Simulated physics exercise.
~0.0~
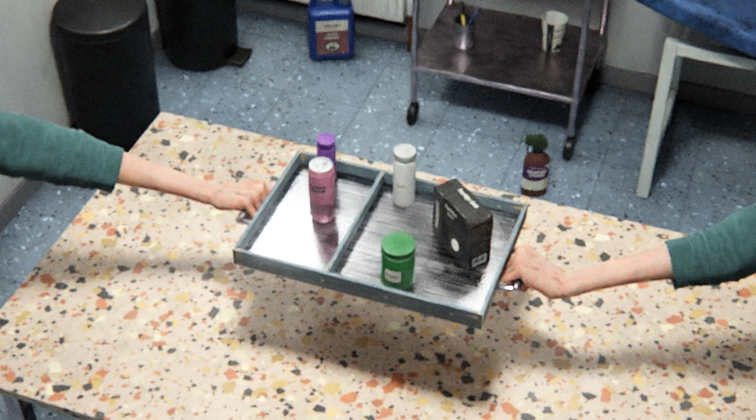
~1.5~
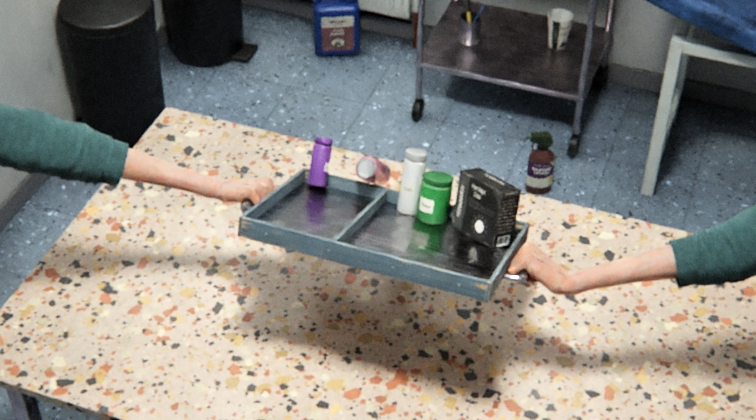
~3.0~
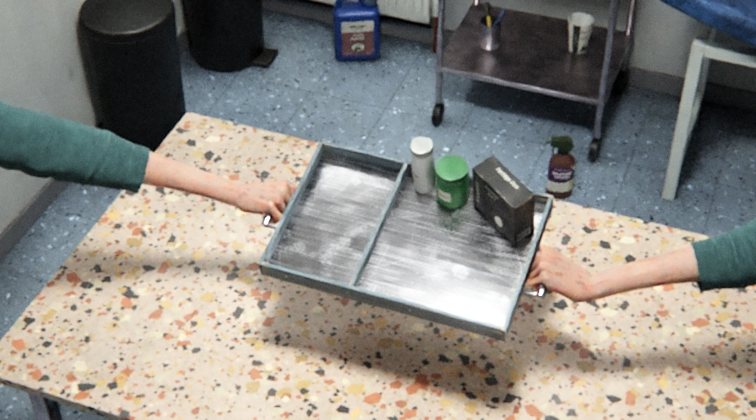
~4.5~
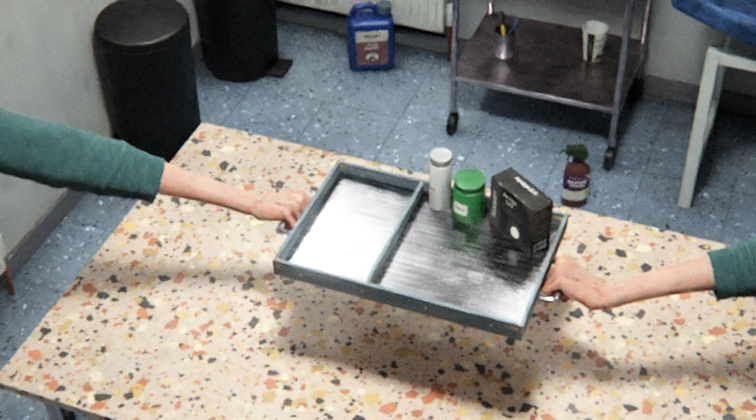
To begin with, two hands hold a divided tray above a speckled table, carrying a pink can, a purple shaker, a white shaker, a green jar and a black packet. The tray tips so its far edge drops, and the green jar slides away from the near side toward the white shaker, while the pink can tumbles over the far rim. Next, the purple shaker is gone too, leaving the left section empty. The tray then comes back toward level, with the white shaker, green jar and black packet standing close together along the far side.
